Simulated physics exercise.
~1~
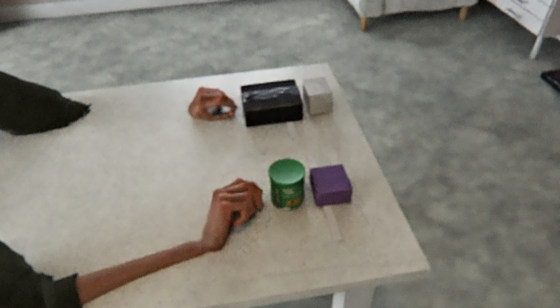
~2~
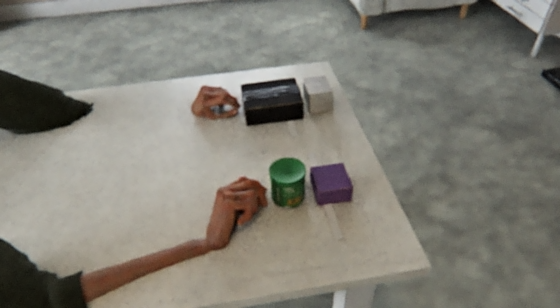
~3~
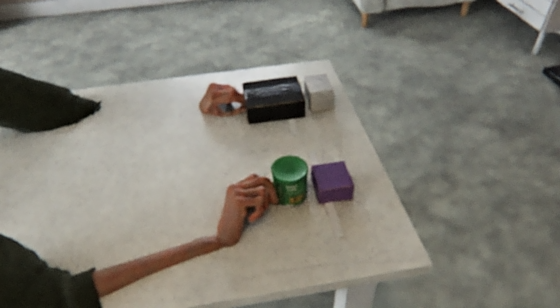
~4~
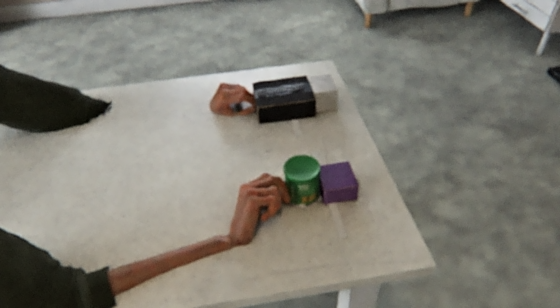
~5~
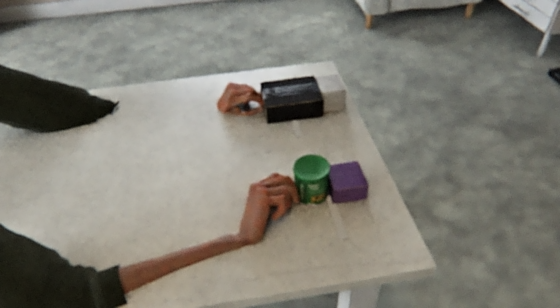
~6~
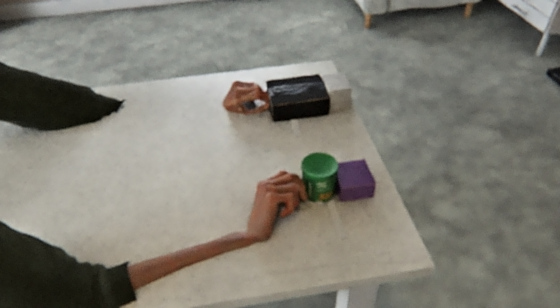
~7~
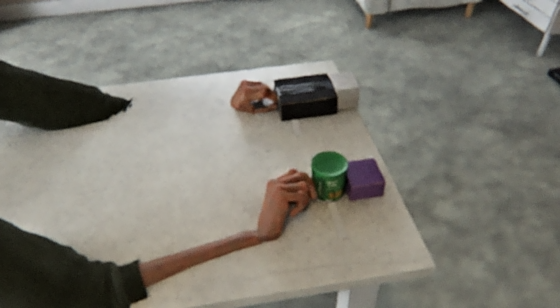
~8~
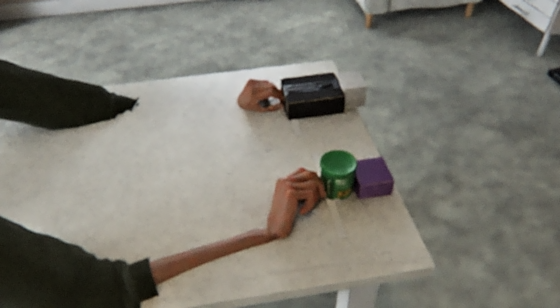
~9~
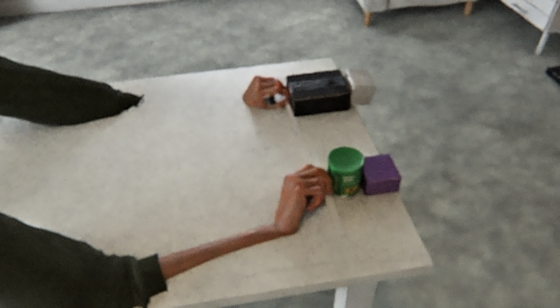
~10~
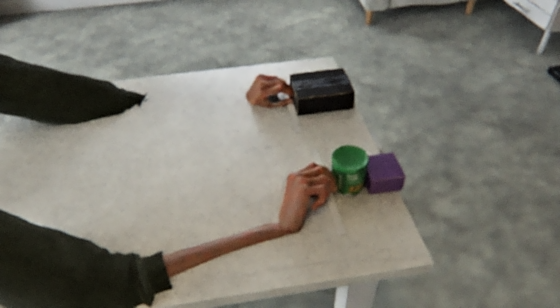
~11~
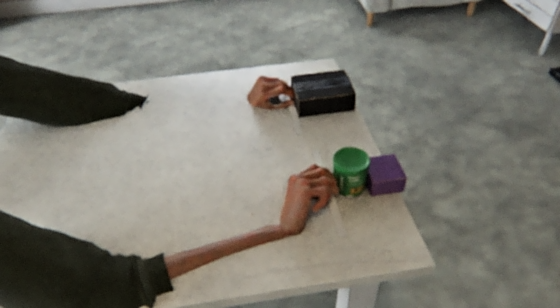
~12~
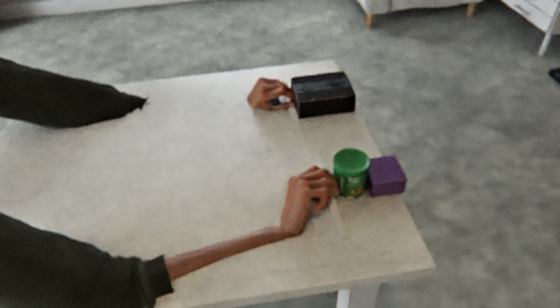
Two hands slid a black box and a green pot rightward across a table, pushing a white block and a purple block toward the edge, until the white block tipped off and disappeared while the purple one stayed on the tabletop.
